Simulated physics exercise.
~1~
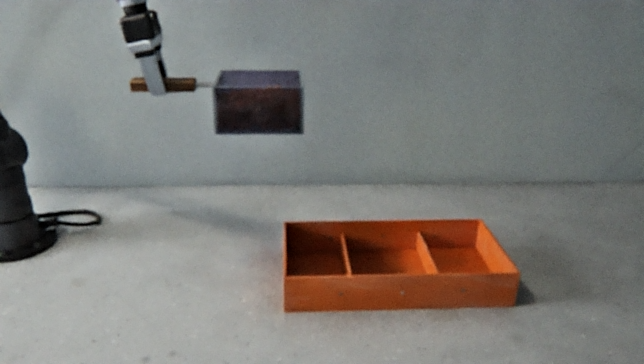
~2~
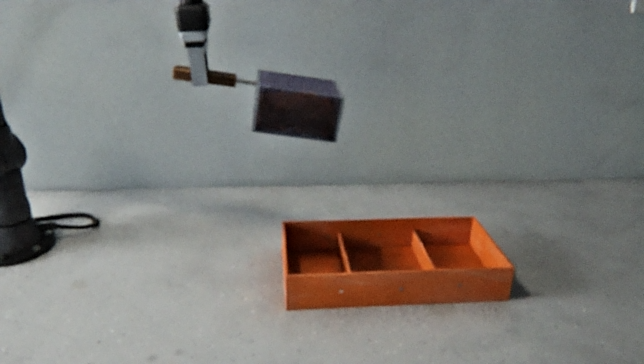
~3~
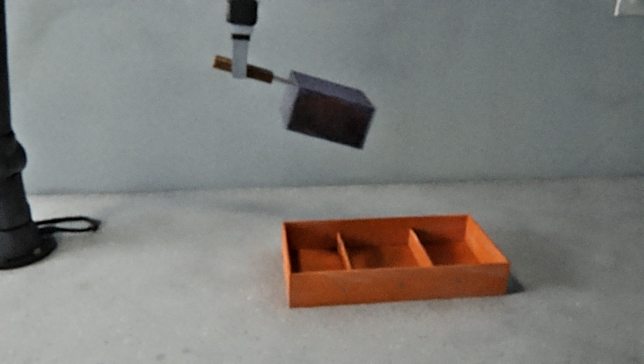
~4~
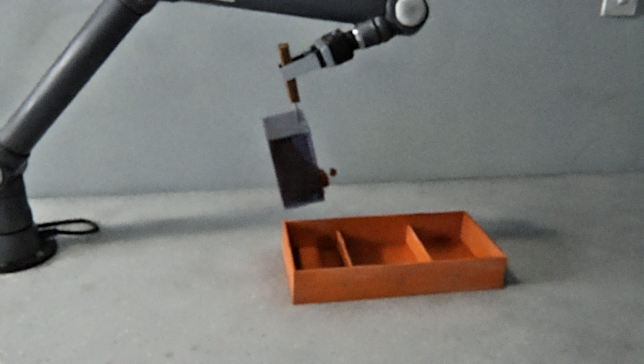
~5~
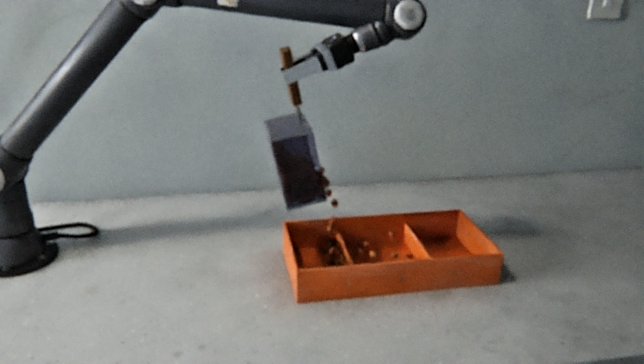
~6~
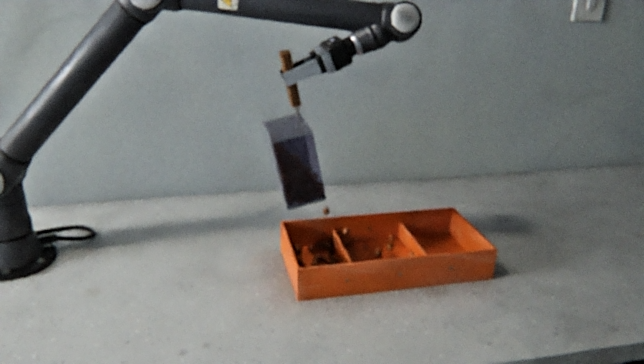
A robot arm moves a dark box right, tips it, and spills hazelnuts into an orange divided crate.
